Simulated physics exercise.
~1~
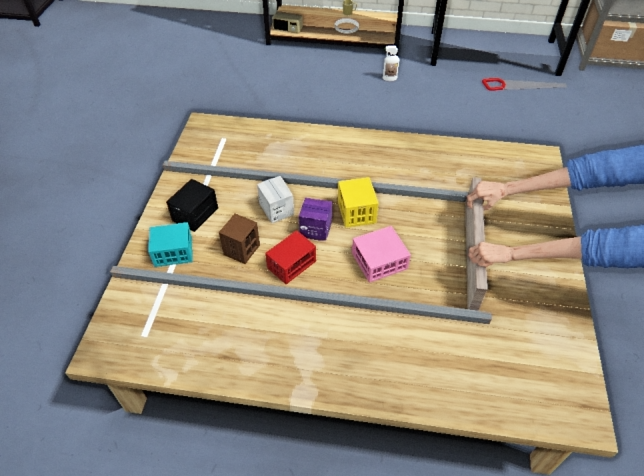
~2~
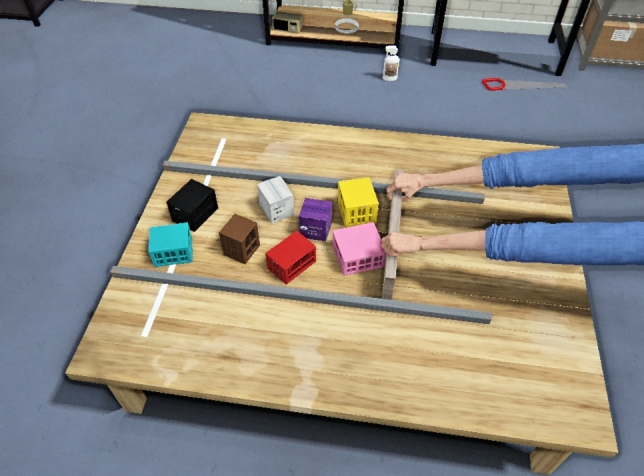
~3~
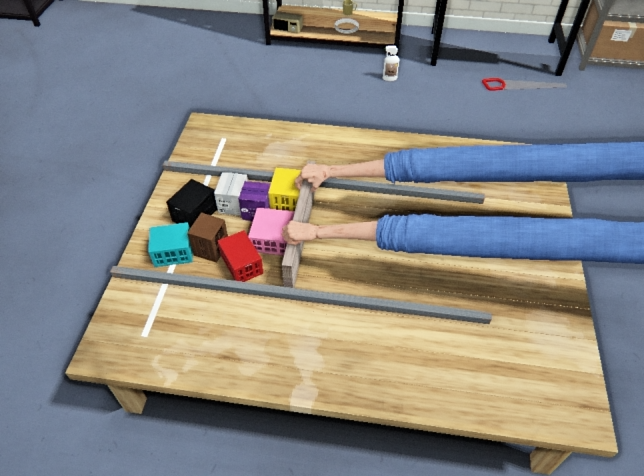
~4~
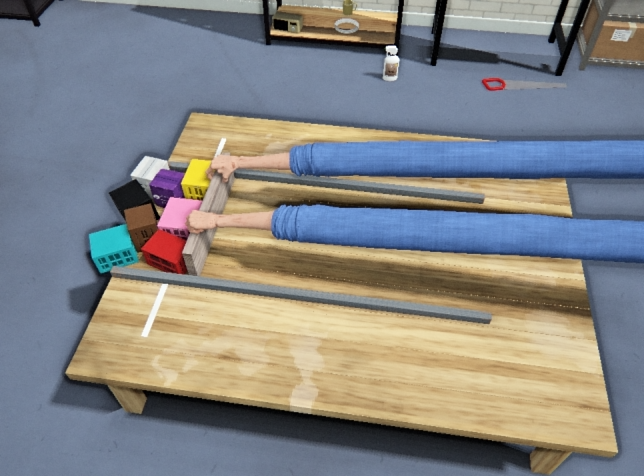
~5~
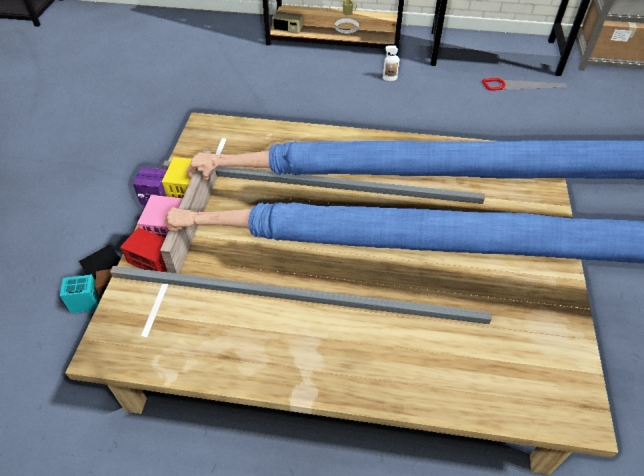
Two hands push a plank left along a table, shoving several colorful crates off the edge.
